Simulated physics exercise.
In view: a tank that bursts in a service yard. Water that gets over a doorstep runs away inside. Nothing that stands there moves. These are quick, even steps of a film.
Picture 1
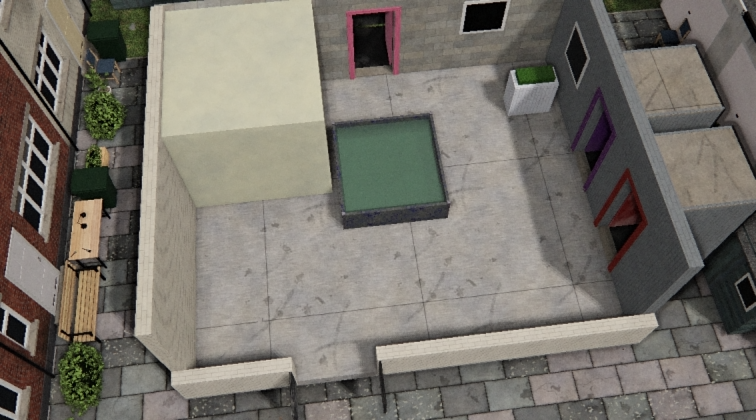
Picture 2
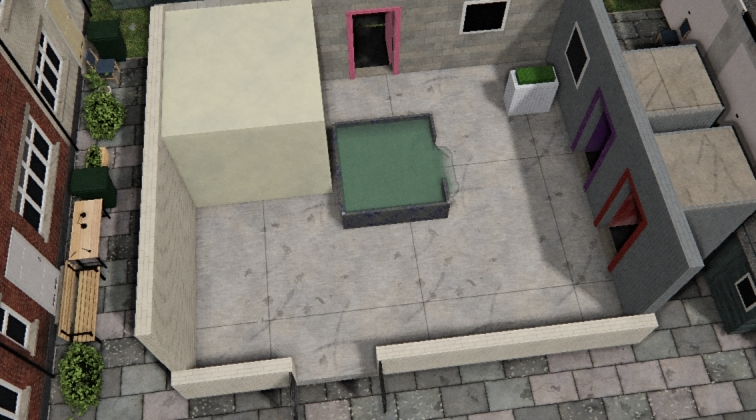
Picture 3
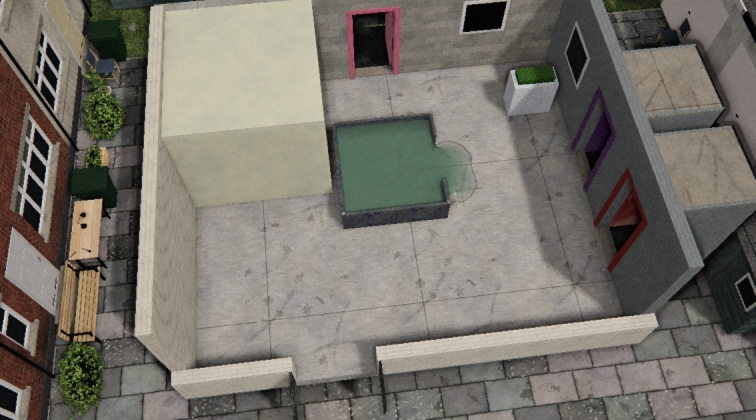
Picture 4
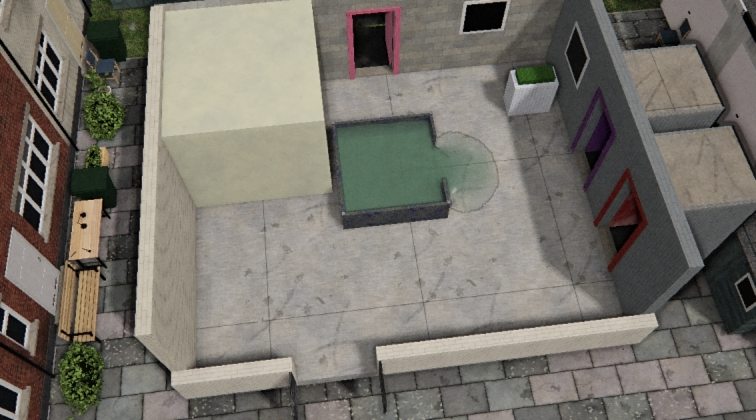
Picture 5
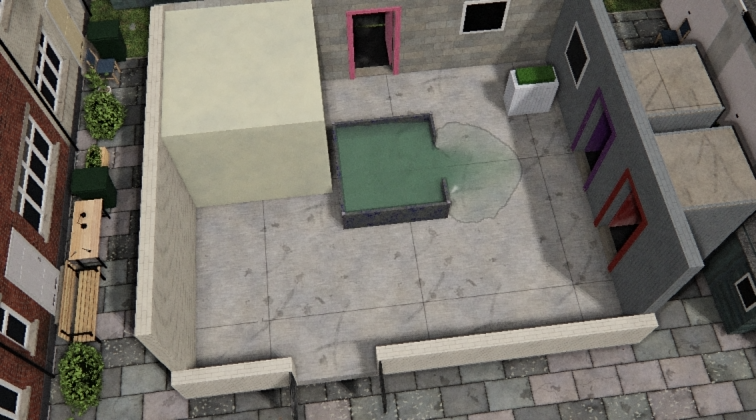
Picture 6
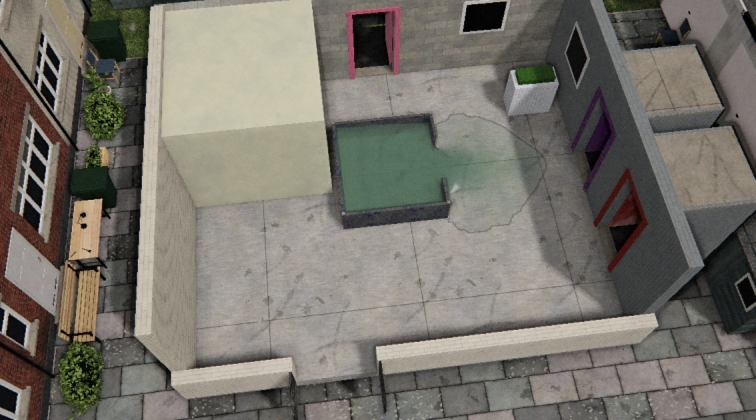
The video shows an open tank of green water standing in a walled yard, seen from above; its right side opens and water pours through the gap, spreading across the paved floor in a widening, rounded sheet.
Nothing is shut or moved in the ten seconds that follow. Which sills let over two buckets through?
In the end: The red door takes more than that; the pink door stays under that; the purple door takes more than that.
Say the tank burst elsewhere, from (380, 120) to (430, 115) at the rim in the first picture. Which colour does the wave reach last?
That is the red-painted one.
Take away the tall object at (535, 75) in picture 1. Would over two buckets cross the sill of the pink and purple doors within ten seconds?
My reading: The pink one takes less; the purple one goes over.
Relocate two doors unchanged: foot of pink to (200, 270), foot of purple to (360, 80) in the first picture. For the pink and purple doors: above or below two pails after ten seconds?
The pink door lets less in, the purple door stays under.
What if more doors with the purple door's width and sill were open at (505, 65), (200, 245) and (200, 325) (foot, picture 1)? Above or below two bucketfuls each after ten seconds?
In turn: Passes that mark, keeps below it, holds.
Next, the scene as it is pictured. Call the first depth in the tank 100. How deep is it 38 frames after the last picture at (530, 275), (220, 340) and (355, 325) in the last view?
About 6, 0 and 0 per cent.
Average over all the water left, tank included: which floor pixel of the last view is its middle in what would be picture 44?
Near (467, 188).
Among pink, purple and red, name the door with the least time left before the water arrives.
First comes the purple-painted one.
A moment on, water covers 20 % of the floor; the red door not reached, the pink door not reached, the purple door over two buckets in.
Next, water covers 30 % of the floor; the red door under two buckets in, the pink door not reached, the purple door far over two buckets in.
Then, water covers 30 % of the floor; the red door over two buckets in, the pink door not reached, the purple door far over two buckets in.
Later, water covers 55 % of the floor; the red door over two buckets in, the pink door wet at the sill, nothing in, the purple door far over two buckets in.
In the end, water covers 85 % of the floor; the red door over two buckets in, the pink door wet at the sill, nothing in, the purple door far over two buckets in.
